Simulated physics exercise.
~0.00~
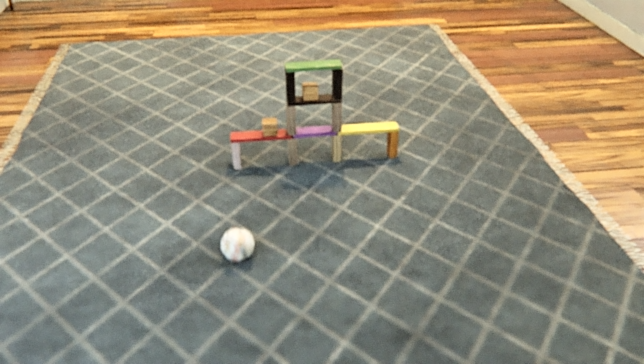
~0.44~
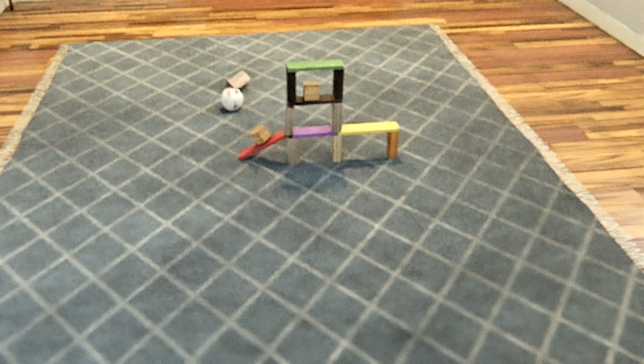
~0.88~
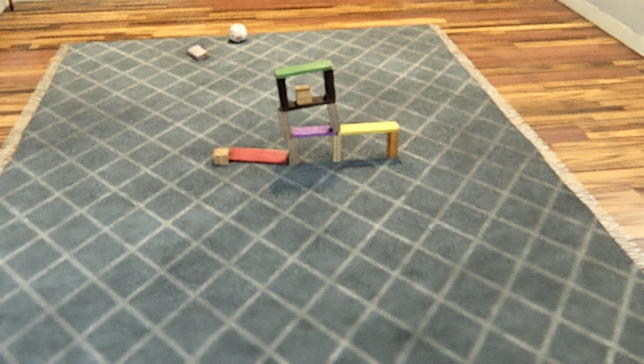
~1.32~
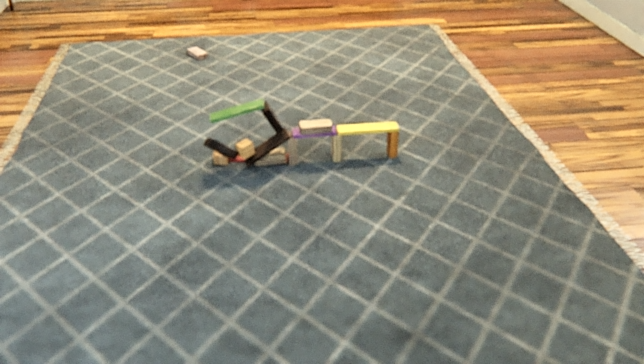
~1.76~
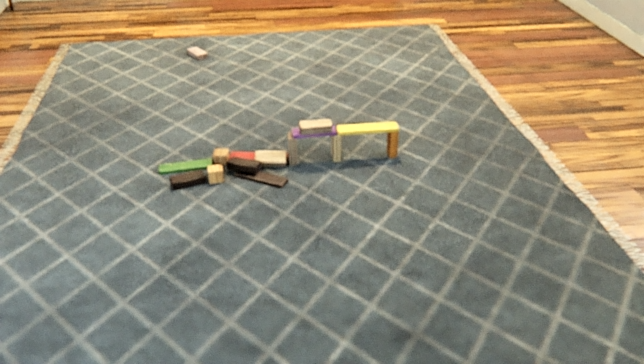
Pale ball rolling away across a rug, knocking out an end post, the tower toppling left while the yellow plank stays up.
